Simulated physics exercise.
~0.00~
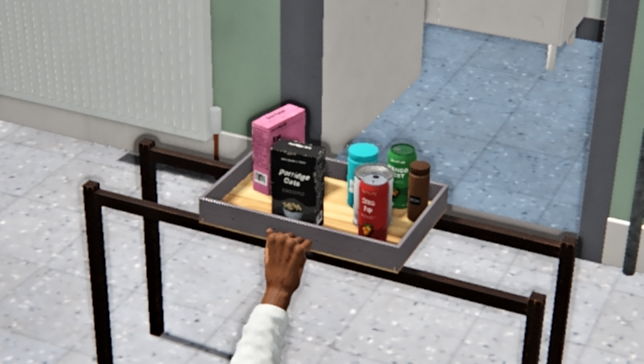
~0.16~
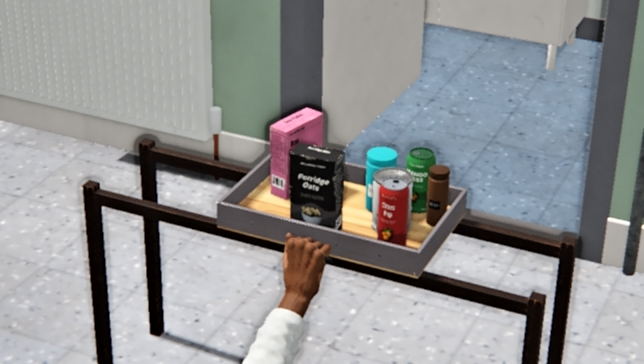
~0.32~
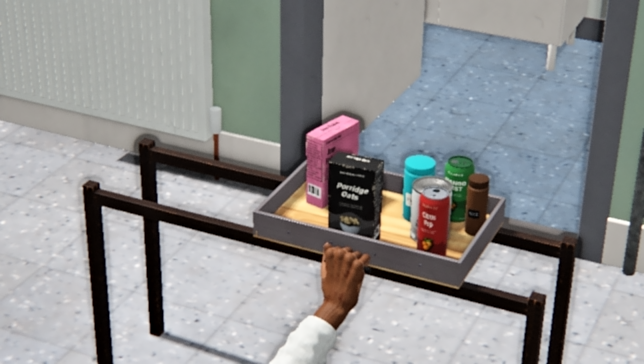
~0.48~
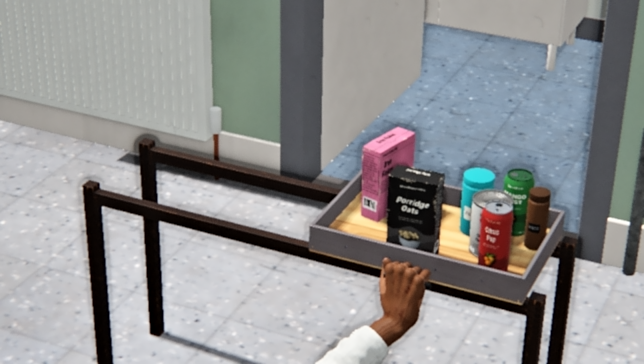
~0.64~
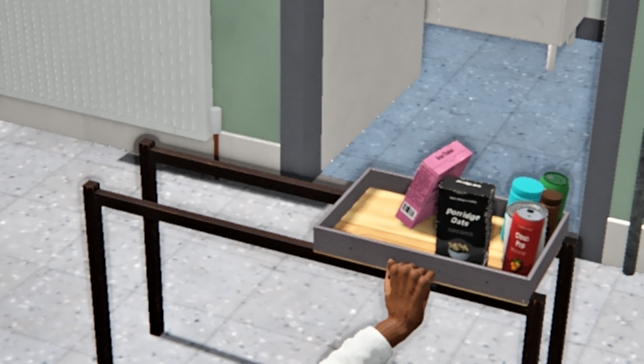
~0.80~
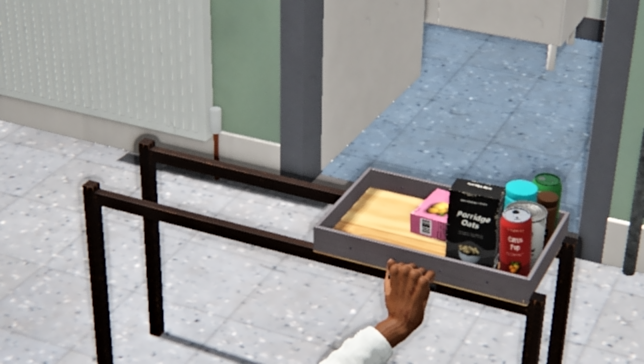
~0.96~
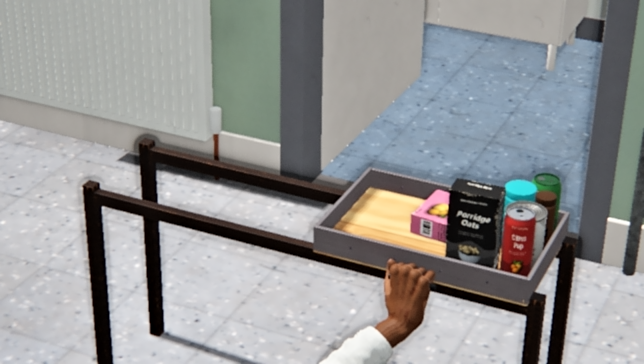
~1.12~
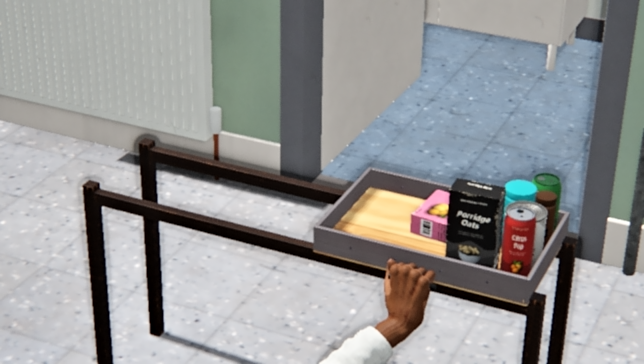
On two dark rails, a tray slides right, stops, and the pink packet tips over.
